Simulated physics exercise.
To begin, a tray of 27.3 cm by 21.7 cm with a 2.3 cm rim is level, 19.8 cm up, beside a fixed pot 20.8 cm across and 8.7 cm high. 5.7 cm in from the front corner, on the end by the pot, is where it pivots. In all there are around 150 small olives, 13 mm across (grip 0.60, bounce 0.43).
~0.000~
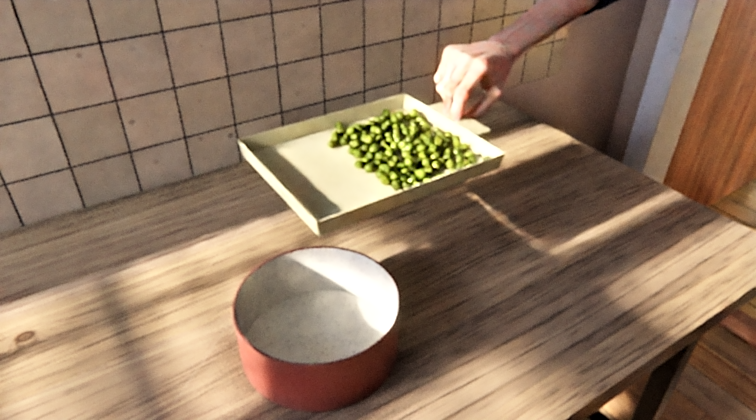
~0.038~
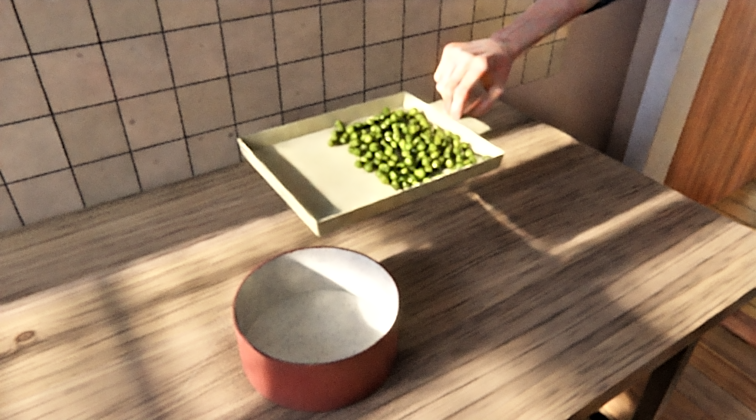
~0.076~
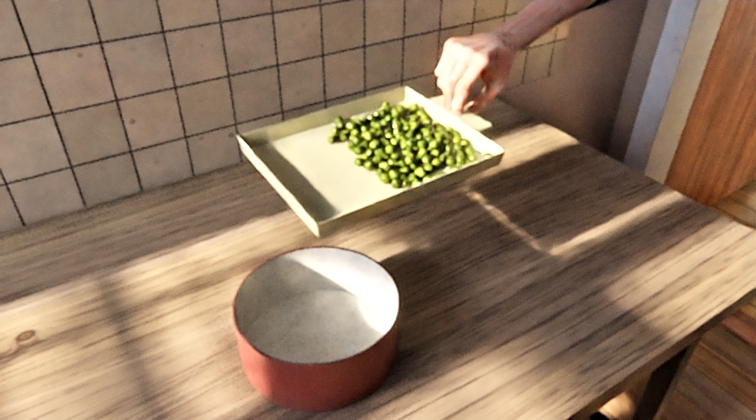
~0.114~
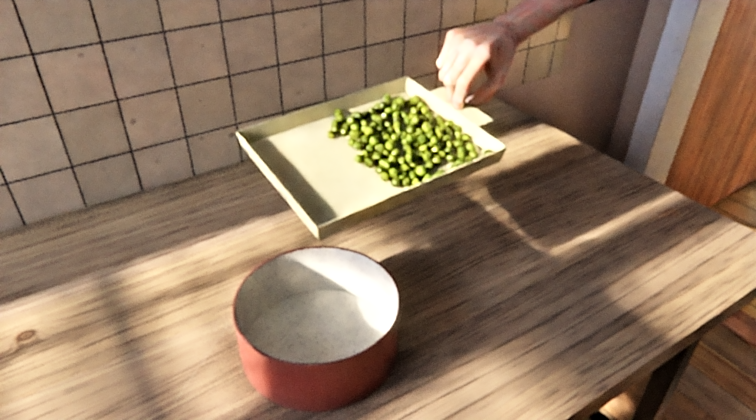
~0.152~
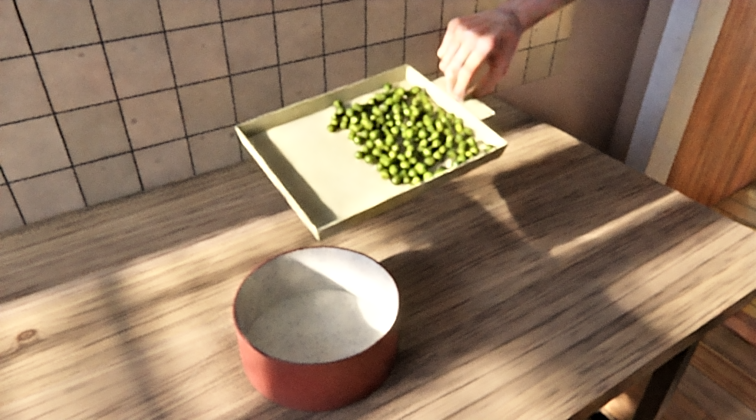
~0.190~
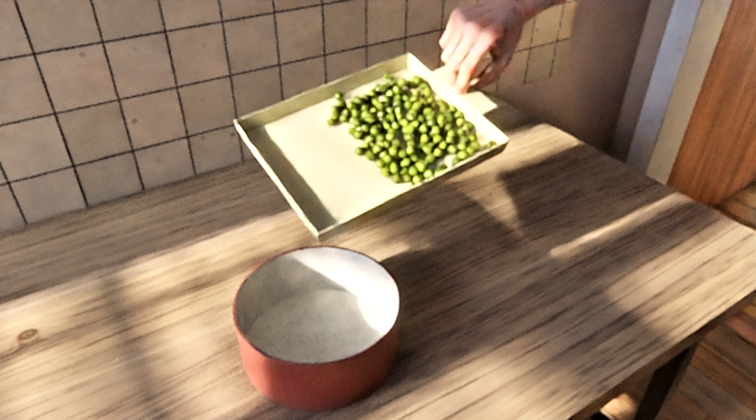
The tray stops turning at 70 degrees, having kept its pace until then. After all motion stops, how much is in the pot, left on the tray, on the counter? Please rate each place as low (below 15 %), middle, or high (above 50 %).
Pot: Middle, left on the tray: High, counter: Low.
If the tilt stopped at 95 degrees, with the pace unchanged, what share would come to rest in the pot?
Result: Close to 90 %.
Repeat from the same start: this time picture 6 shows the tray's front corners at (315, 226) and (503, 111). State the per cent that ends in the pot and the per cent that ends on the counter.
Final per cent - pot 35, counter 30.
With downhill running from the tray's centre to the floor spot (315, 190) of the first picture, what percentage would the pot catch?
I'd say close to 30 %.
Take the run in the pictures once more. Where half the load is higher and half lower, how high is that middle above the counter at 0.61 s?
I'd say near 26 cm.
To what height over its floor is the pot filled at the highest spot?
It reaches roughly 2.0 cm.
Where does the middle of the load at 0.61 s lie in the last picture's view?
Around (387, 160).
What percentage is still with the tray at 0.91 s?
Around 80 percent.
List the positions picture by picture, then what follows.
The first picture shows tray tilt 0 degrees, front corners at (318, 219) and (501, 153); middle of the pieces at (403, 145); pot at (317, 299).
The second picture shows tray tilt 1 degrees, front corners at (318, 220) and (501, 152); middle of the pieces at (403, 144).
The third picture shows tray tilt 3 degrees, front corners at (318, 222) and (501, 150); middle of the pieces at (404, 141).
The fourth picture shows tray tilt 6 degrees, front corners at (318, 224) and (502, 147), lowest corner left front; middle of the pieces at (404, 136).
The fifth picture shows tray tilt 10 degrees, front corners at (318, 227) and (504, 143), lowest corner left front; middle of the pieces at (405, 129).
The sixth picture shows tray tilt 14 degrees, front corners at (318, 231) and (505, 139), lowest corner left front; middle of the pieces at (405, 123); pot at (318, 298). Its pace works out near 110 degrees a second.
After 0.44 s, tilt 42 degrees; the tray holds 100 %, the pot 0 %.
After 0.61 s, tilt 61 degrees; the tray holds 100 %, the pot 0 %.
Then, at 0.91 s, tilt 70 degrees; the tray holds 80 %, the pot 15 %.
In the end, at 1.7 s, pot 30 %, tray 65 %, counter 5 %.
